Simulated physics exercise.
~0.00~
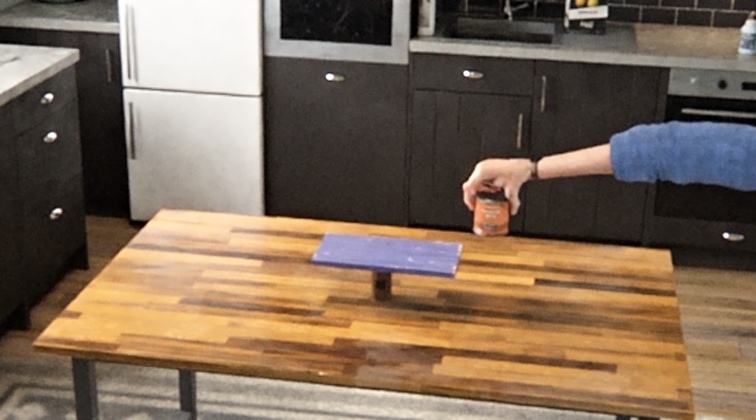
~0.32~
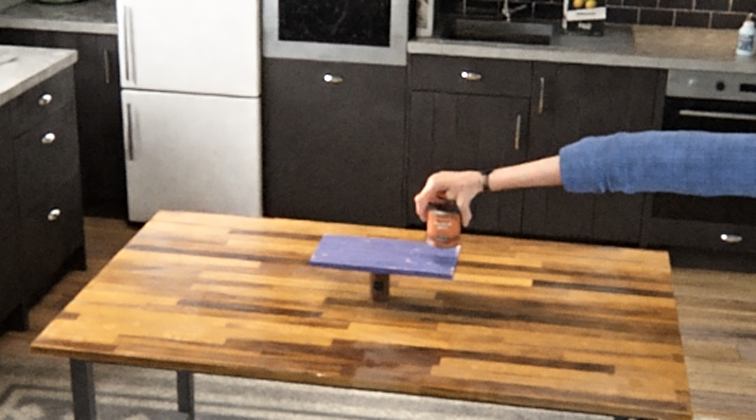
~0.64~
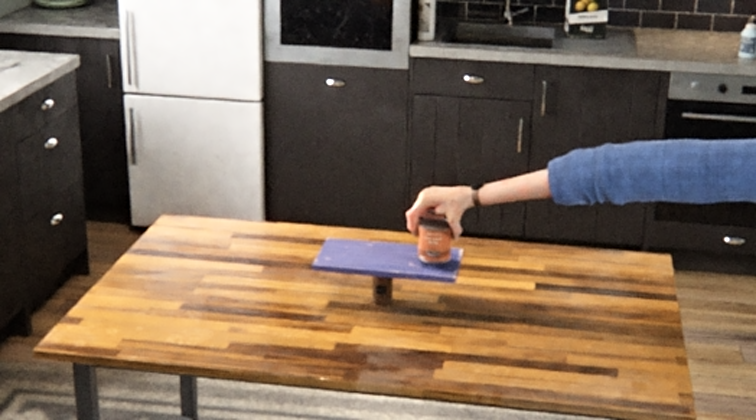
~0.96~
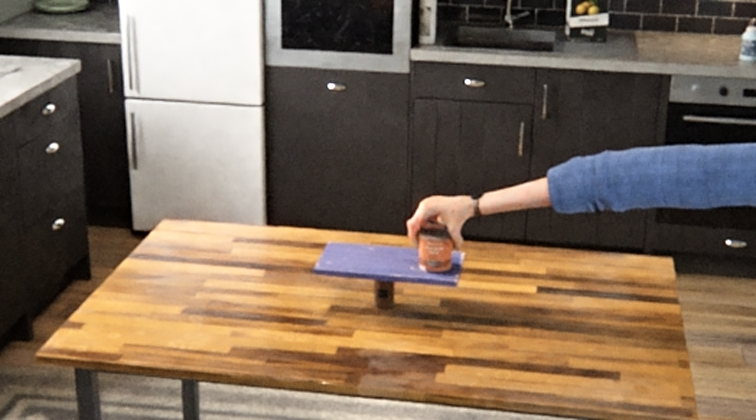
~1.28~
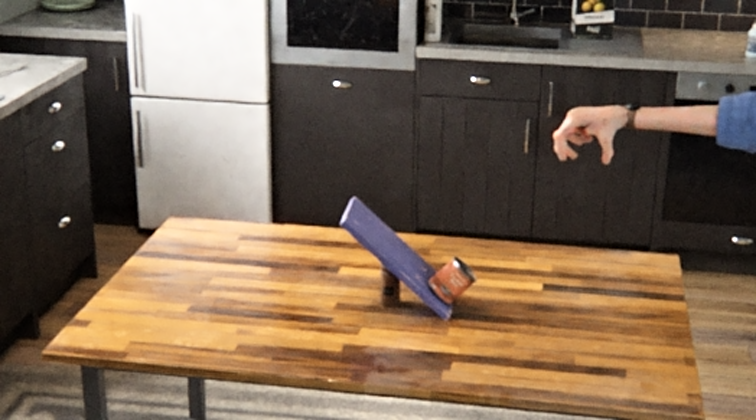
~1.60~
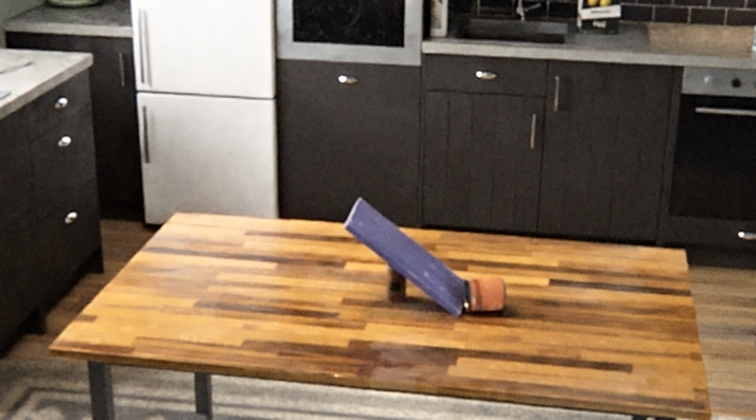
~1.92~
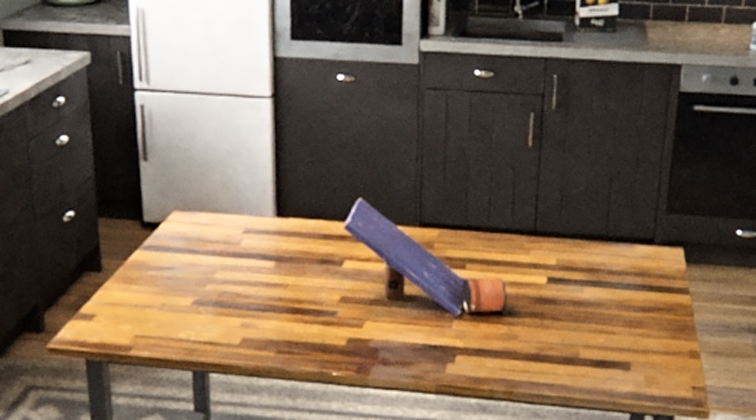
At the start, a blue board lies balanced on a small brown shaker on a wooden kitchen table, while a hand reaches in from the right holding an orange tin. The hand carries the tin left and lowers it onto the right end of the board. Then it lets go and draws back to the right. The board tips steeply, its right end dropping to the table, and the tin slides down and topples off. By the end, the tin lies on its side against the board's lower end, and the board leans on the shaker, which still stands.
